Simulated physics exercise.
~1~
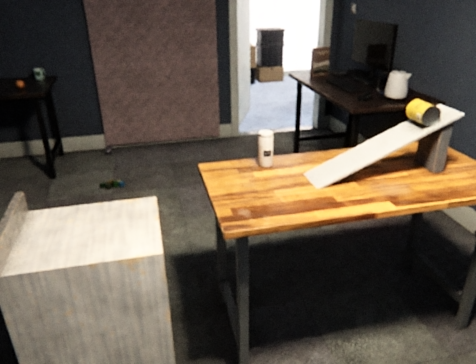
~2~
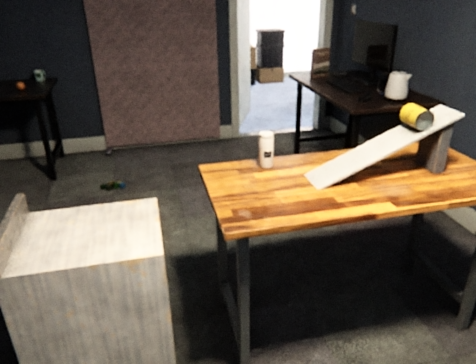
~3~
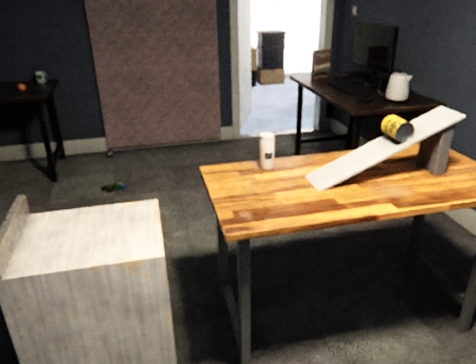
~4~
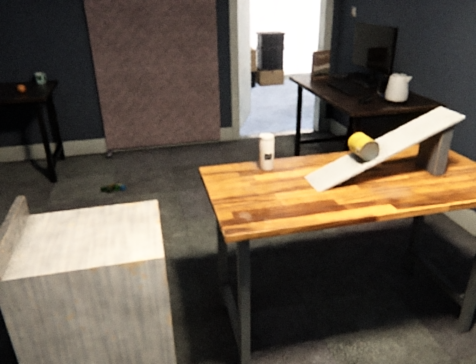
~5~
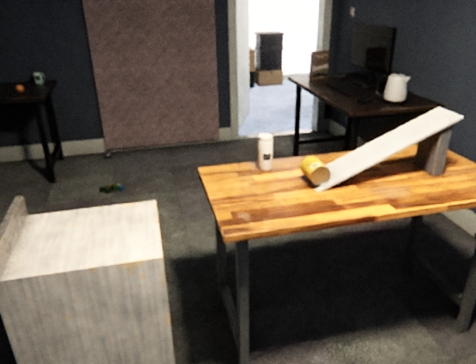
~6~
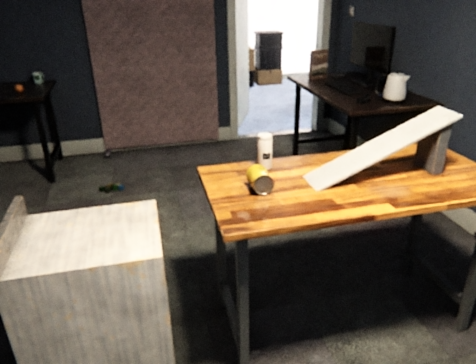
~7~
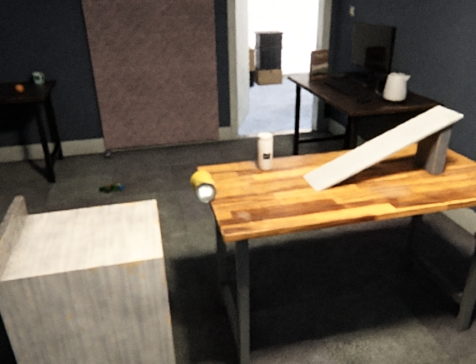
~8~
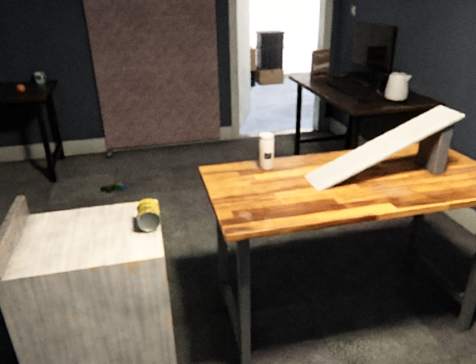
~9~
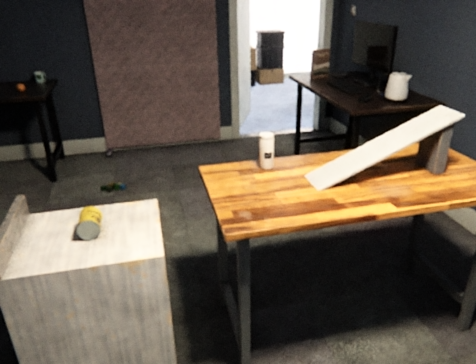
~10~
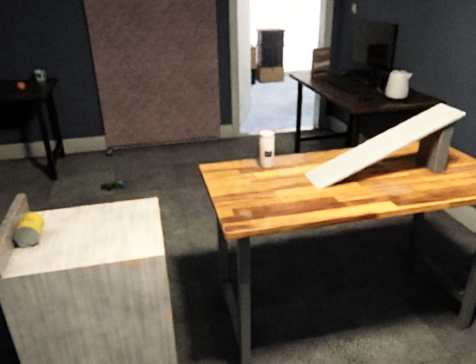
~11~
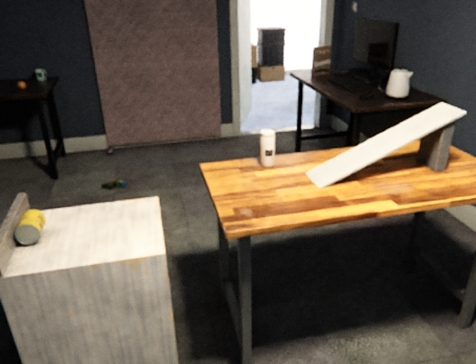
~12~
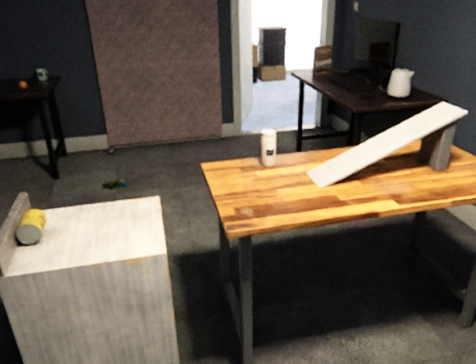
To begin with, a yellow tin lies on its side near the top of a pale ramp on a wooden table, with a white jar standing nearby. The tin rolls down the ramp to the left and reaches the tabletop. It carries on past the jar, which stays in place, and leaves the table's left edge. Crossing the gap, it drops onto the lower, pale top of a separate block. It continues left across that surface to the raised strip at the far end, where it comes to rest on its side.
